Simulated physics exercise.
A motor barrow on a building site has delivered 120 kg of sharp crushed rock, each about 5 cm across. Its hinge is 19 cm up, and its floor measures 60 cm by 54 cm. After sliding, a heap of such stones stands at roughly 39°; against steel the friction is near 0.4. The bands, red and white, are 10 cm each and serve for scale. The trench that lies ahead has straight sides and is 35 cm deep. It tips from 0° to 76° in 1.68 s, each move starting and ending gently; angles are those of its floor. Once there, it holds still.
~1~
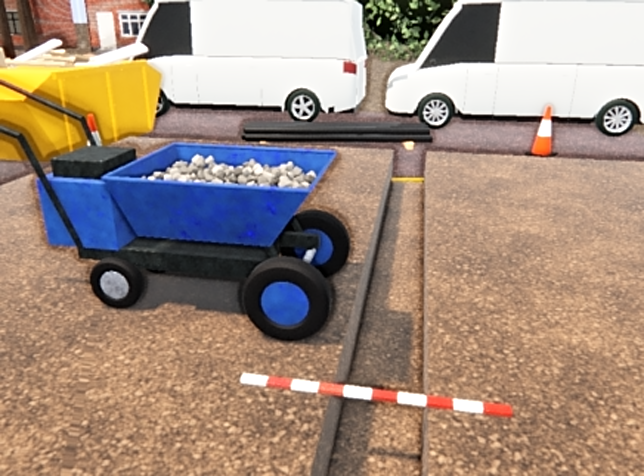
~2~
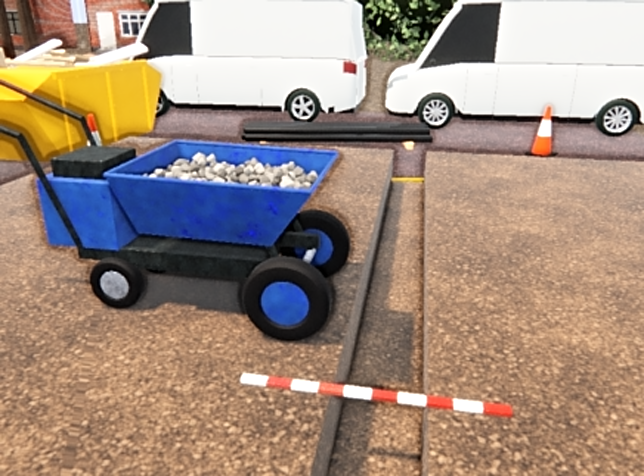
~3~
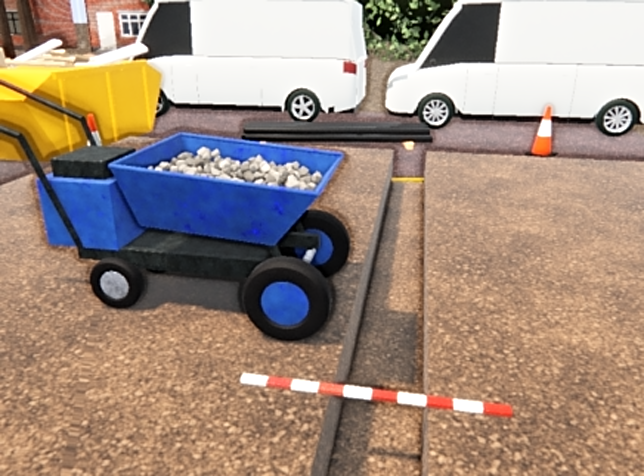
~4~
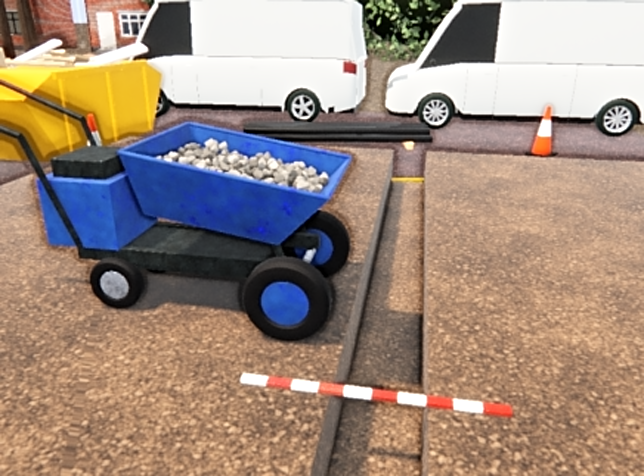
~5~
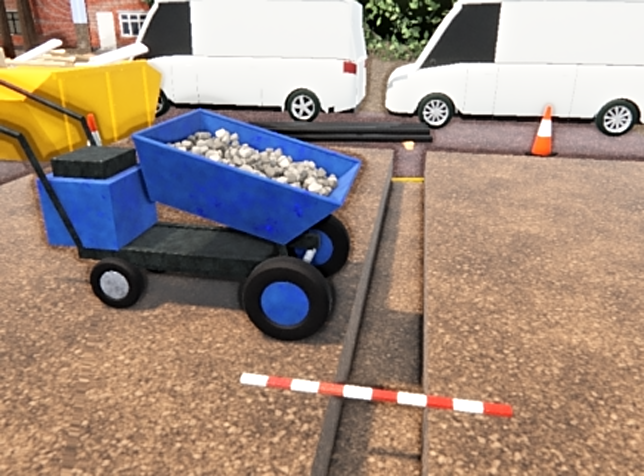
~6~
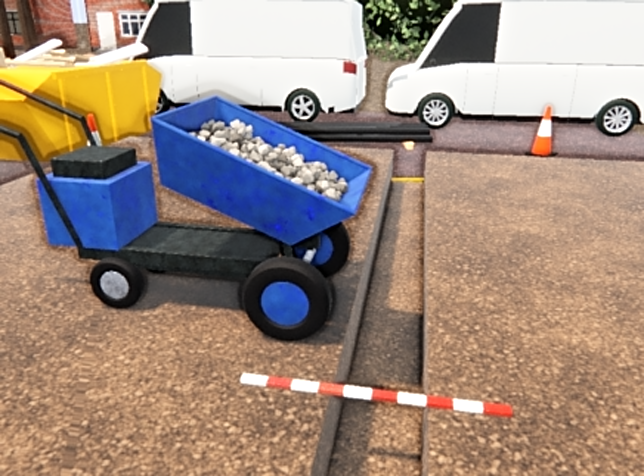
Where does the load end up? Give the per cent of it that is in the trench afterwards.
Some 52 per cent of it.
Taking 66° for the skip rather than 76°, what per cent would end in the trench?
It would come to about 30 percent.
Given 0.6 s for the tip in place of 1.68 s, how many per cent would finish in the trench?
Then about 25 per cent.
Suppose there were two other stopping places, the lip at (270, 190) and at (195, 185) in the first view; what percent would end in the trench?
About 90 and 60 per cent.
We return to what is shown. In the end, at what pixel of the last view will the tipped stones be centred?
Their middle is at about (420, 349).
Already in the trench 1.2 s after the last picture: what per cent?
At that moment: Approx. 5 %.
Then, 0.7 s after the last picture the floor is at 64°, 100 % in the skip; the foremost stones are at (410, 264).
Then, 1.2 s after the last picture the floor is at 76°, 66 % in the skip, 7 % in the trench, 27 % past the trench; the foremost stones are at (512, 322).
Then, 1.5 s after the last picture the floor is at 76°, 33 % in the skip, 17 % in the trench, 50 % past the trench; the foremost stones are at (587, 340).
Then, 3.5 s after the last picture the floor is at 76°, 0 % in the skip, 52 % in the trench, 48 % past the trench; the foremost stones are at (596, 327).
